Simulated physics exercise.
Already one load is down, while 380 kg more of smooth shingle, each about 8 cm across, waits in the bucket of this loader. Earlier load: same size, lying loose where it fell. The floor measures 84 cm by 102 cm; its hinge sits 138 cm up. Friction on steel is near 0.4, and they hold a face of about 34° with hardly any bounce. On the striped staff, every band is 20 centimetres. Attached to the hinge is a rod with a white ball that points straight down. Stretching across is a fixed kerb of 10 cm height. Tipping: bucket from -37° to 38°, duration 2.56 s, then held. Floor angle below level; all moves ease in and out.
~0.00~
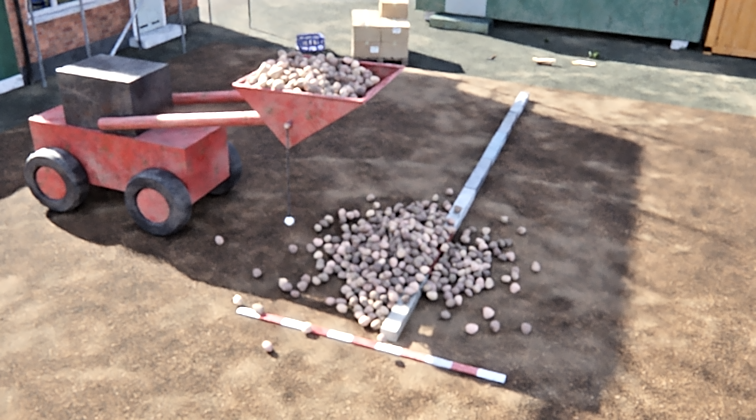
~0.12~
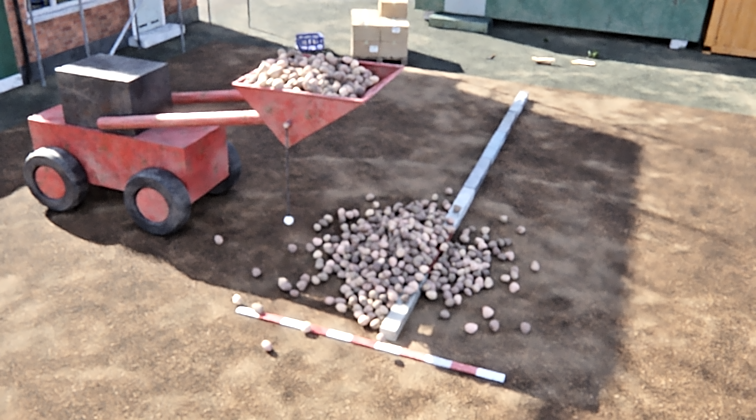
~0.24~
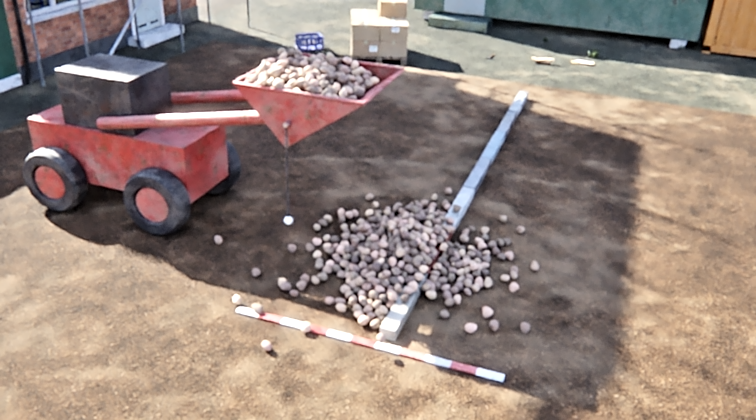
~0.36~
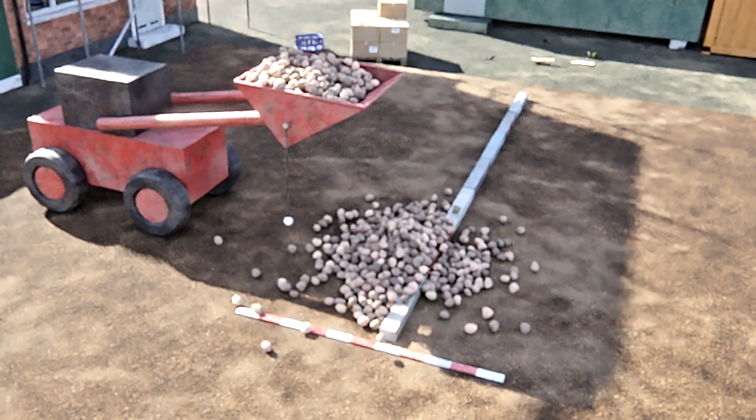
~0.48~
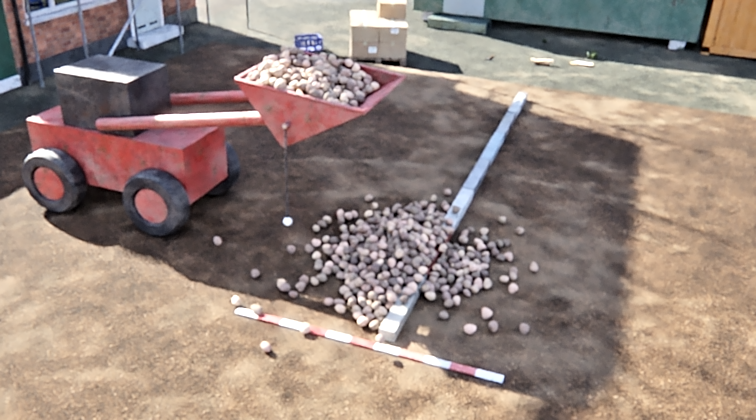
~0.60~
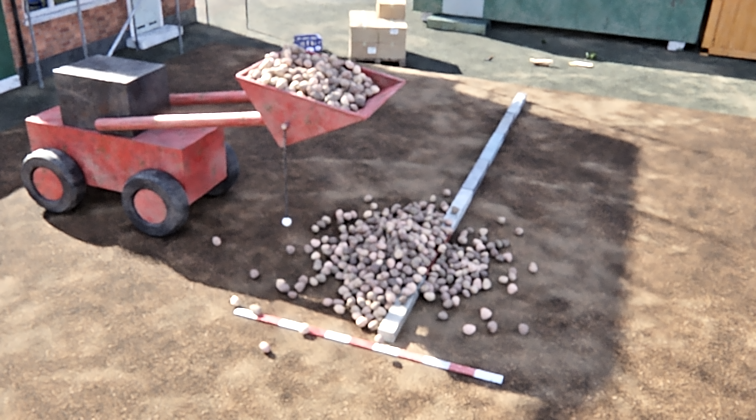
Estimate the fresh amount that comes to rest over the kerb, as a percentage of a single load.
About 39 per cent of a load.
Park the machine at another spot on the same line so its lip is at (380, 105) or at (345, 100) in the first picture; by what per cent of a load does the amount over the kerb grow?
Some 60 percent first and 15 percent second.
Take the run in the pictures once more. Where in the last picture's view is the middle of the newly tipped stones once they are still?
They settle centred around (416, 247).
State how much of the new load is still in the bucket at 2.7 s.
It still holds about 5 per cent.
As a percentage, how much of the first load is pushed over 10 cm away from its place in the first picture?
Close to 25 per cent.
After 1.9 s the floor is at 26°; in per cent of one load, 81 in the bucket, 106 on this side of the kerb, 15 over the kerb; the foremost stones are at (514, 282).
After 2.7 s the floor is at 38°; in per cent of one load, 5 in the bucket, 158 on this side of the kerb, 39 over the kerb; the foremost stones are at (524, 286).
After 3.0 s the floor is at 38°; in per cent of one load, 0 in the bucket, 151 on this side of the kerb, 51 over the kerb; the foremost stones are at (544, 299).
After 5.6 s the floor is at 38°; in per cent of one load, 0 in the bucket, 147 on this side of the kerb, 54 over the kerb; the foremost stones are at (562, 302). Net gain over the kerb, 39.
